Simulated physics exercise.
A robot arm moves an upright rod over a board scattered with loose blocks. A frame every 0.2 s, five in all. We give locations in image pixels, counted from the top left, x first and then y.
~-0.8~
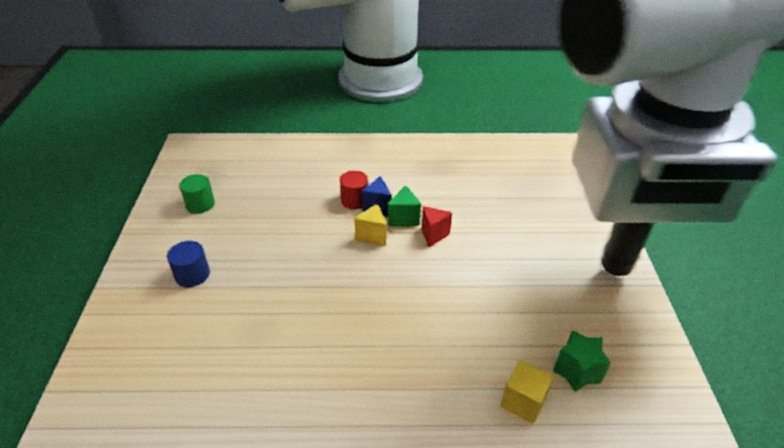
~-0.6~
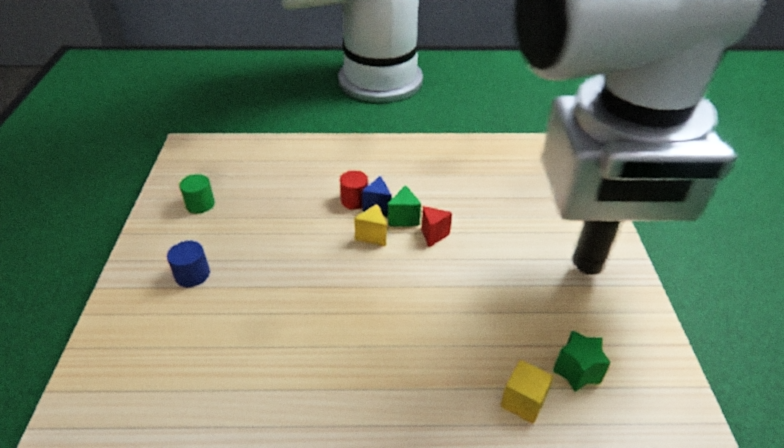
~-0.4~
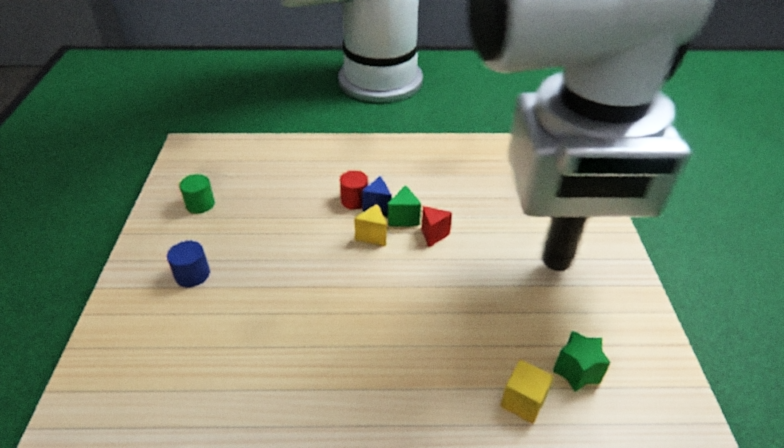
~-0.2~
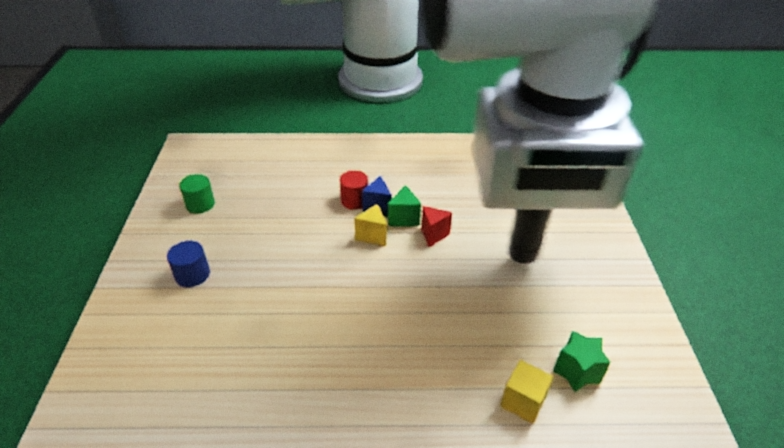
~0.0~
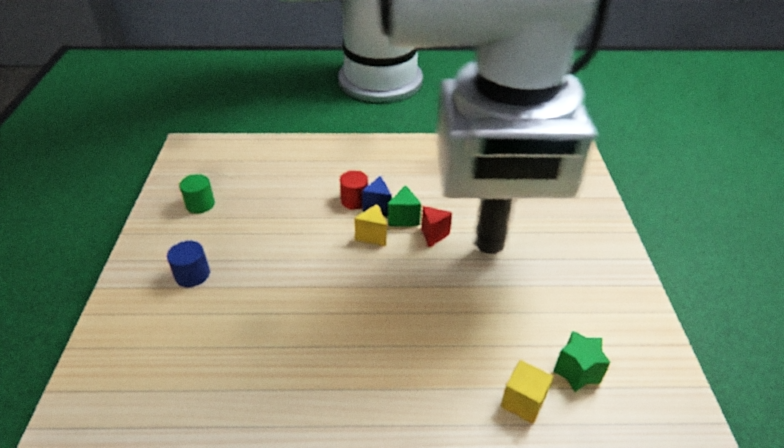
On a wooden board set over green cloth, a robot arm holds a dark upright rod near the right edge, above a green star and a yellow cube. The arm carries the rod steadily leftward and slightly back, closer to the red triangular block, while all the colored blocks stay still.
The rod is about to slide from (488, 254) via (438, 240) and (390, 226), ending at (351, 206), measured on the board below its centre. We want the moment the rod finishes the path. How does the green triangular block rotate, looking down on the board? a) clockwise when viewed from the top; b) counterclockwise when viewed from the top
a.
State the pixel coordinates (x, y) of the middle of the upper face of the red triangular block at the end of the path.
My prediction: (326, 188).
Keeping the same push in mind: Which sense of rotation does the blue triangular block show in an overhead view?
The twist is clockwise.
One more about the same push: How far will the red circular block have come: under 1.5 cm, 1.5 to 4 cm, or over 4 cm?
I reckon it covers between 1.5 and 4 cm.
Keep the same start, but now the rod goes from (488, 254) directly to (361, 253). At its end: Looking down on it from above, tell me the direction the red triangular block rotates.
Looking down on the board, it turns clockwise.
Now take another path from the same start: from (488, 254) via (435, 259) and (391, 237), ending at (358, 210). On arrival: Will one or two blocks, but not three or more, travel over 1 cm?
Final answer: No.
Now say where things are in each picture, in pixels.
In the first picture, tip of the rod (616, 266), middles of tops, red circular block (354, 178), blue triangular block (378, 186), green triangular block (405, 197), red triangular block (436, 214).
In the second picture, rod (588, 264), nothing pushed.
In the third picture, rod (556, 261), nothing pushed.
In the fourth picture, rod (523, 254), nothing pushed.
In the fifth picture, rod (490, 244), red circular block (354, 178), blue triangular block (378, 186), green triangular block (405, 197), red triangular block (436, 214).
What follows on the original path. One third of the way, rod (438, 230); red triangular block (416, 209), turned 25° anticlockwise.
Two thirds of the way, rod (389, 215); blue triangular block (375, 183), turned 25° anticlockwise; green triangular block (404, 189), turned 20° clockwise; red triangular block (365, 200), turned 40° anticlockwise.
At the end, rod (351, 196); red circular block (340, 167); blue triangular block (373, 175), turned 20° clockwise; green triangular block (404, 188), turned 25° clockwise; red triangular block (326, 188), turned 60° anticlockwise.
